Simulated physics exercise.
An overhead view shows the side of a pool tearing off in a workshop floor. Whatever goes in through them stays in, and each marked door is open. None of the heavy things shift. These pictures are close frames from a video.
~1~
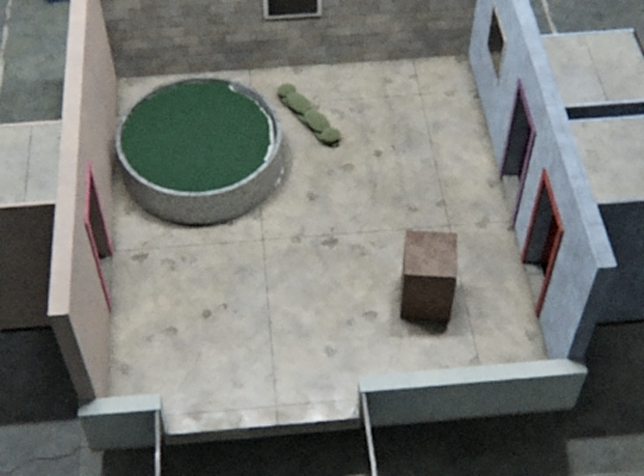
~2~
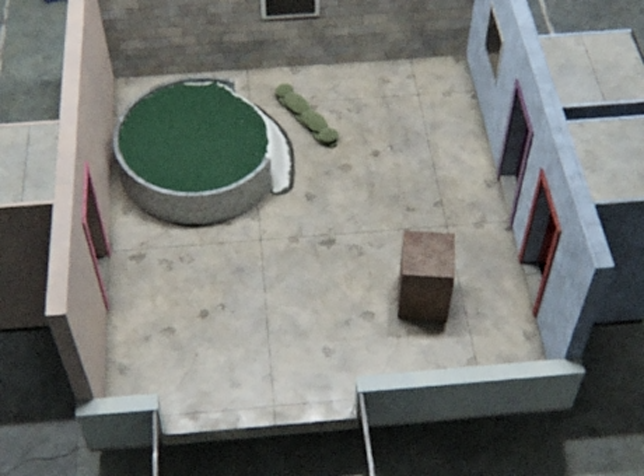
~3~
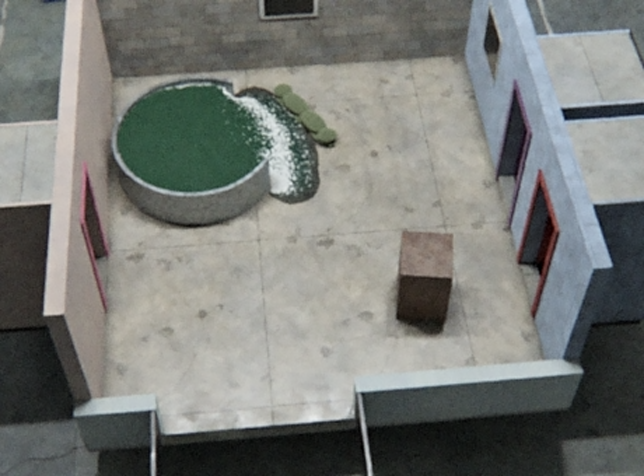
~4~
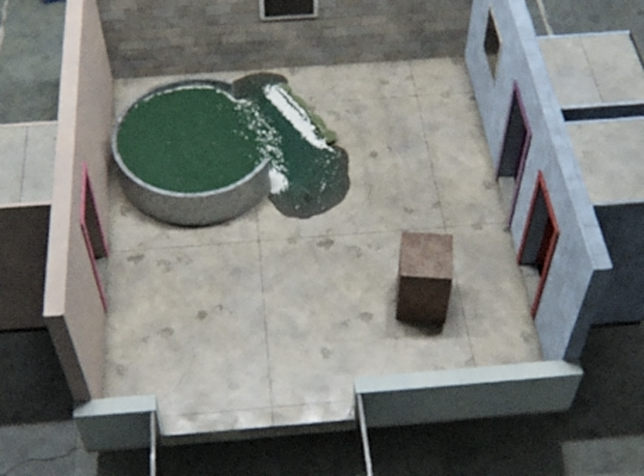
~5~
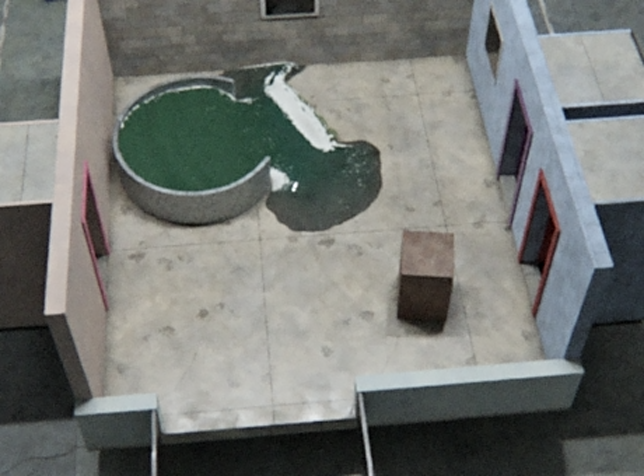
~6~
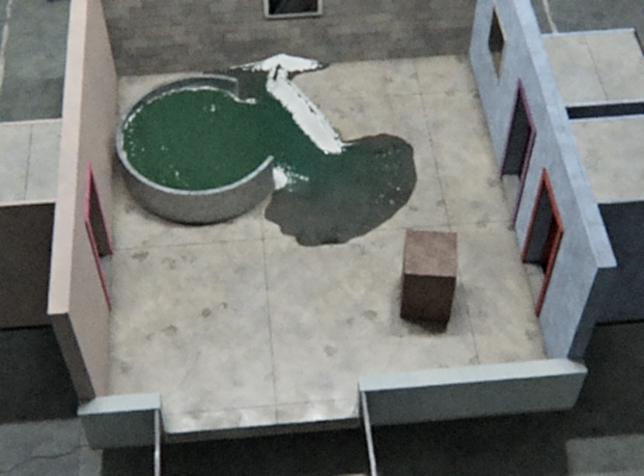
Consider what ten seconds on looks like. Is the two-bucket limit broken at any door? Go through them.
One by one: I expect the pink door to stop at two buckets or less; I expect the purple door to go past two buckets; I expect the red door to go past two buckets.
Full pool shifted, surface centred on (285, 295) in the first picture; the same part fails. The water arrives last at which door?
It's the pink one.
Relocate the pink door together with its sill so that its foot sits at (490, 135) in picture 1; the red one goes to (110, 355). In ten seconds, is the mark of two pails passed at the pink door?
Result: Pink one rises above.
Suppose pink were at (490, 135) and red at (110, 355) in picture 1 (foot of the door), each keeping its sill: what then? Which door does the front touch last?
The flood gets to the one in red after all the others.
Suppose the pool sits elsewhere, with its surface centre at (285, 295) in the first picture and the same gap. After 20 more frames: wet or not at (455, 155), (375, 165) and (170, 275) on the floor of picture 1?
Soaked, soaked, spared.
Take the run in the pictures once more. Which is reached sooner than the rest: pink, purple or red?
I'd say the purple-painted one.
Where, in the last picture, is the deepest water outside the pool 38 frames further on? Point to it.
It should be close to (414, 273).
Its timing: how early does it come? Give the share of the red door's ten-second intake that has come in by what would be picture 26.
It would be roughly 30 percent of the ten-second total.
A moment on, water covers 35 % of the floor; the pink door not reached, the purple door wet at the sill, nothing in, the red door not reached.
Next, water covers 50 % of the floor; the pink door not reached, the purple door under two buckets in, the red door wet at the sill, nothing in.
Then, water covers 60 % of the floor; the pink door not reached, the purple door over two buckets in, the red door over two buckets in.
Later, water covers 80 % of the floor; the pink door wet at the sill, nothing in, the purple door far over two buckets in, the red door far over two buckets in.
In the end, water covers 95 % of the floor; the pink door wet at the sill, nothing in, the purple door far over two buckets in, the red door far over two buckets in.
